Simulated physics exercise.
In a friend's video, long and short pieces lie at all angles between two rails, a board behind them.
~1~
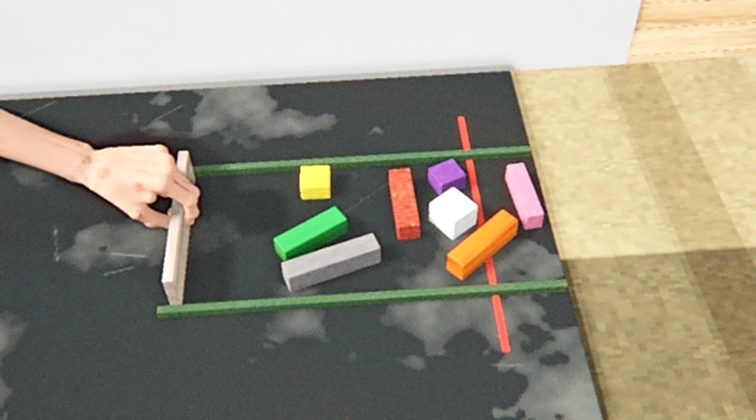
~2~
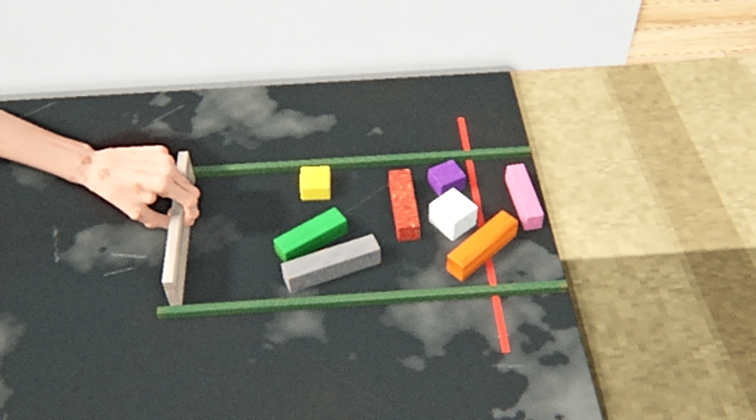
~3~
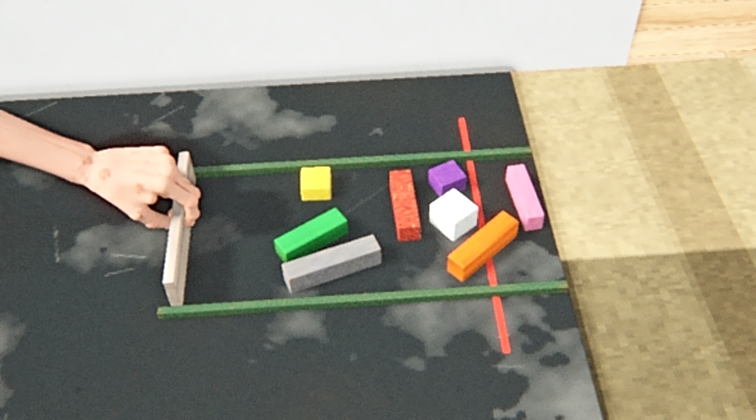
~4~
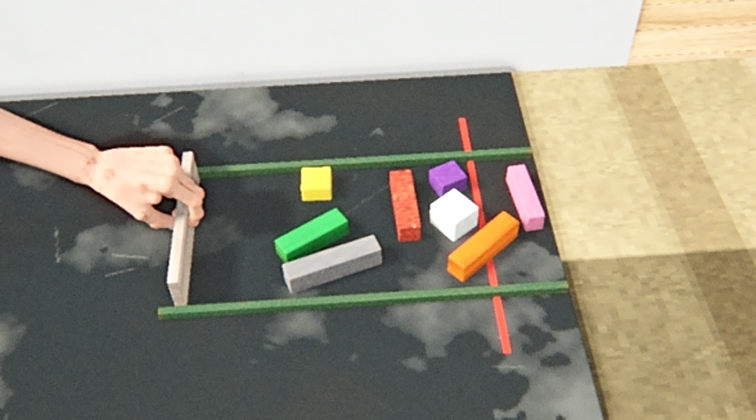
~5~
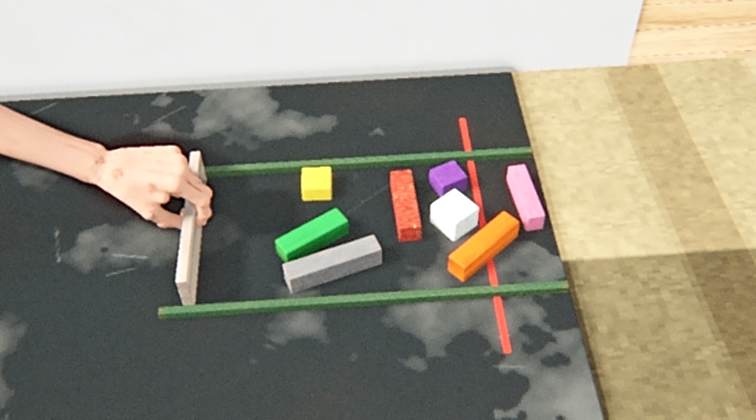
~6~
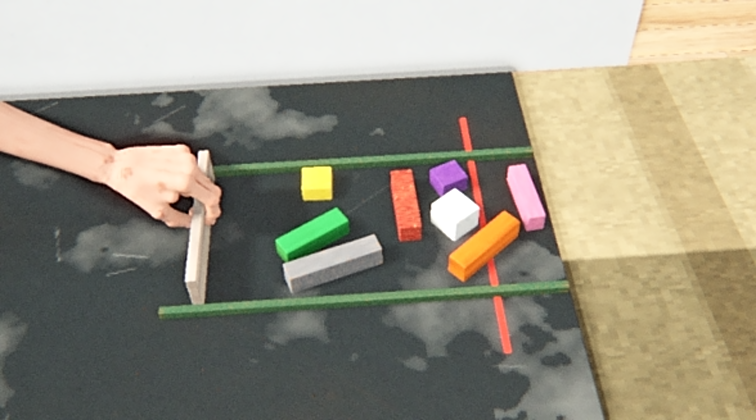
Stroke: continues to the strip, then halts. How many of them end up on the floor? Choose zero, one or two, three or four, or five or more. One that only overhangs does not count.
One or two.
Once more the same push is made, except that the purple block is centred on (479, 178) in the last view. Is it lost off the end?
The purple block stays put.
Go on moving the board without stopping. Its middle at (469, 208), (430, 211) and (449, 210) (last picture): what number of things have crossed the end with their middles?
Respectively, 1, 0 and 0.
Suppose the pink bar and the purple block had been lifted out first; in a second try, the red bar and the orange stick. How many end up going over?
Fallen: 0 in the first try, 1 in the other.
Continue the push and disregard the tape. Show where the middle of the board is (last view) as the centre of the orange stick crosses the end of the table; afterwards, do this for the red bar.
Points: About (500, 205) and about (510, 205).
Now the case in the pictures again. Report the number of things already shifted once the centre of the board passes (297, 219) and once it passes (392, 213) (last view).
First 2, after that 6.
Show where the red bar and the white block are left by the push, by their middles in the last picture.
The red bar comes to rest close to (516, 197), while the white block rests close to (544, 193).
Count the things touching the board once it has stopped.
I count 3 of them.
Soon after, none off yet; pink bar at rest near (526, 197); orange stick at rest near (485, 246); white block at rest near (455, 215).
After that, none off yet; pink bar at rest near (526, 197); orange stick at rest near (485, 246); white block moving near (459, 212).
And then, none off yet; pink bar moving near (531, 196); orange stick displaced a little near (504, 254); white block displaced well along near (505, 196).
In the end, the number that fall off is one or two; gone, pink bar.
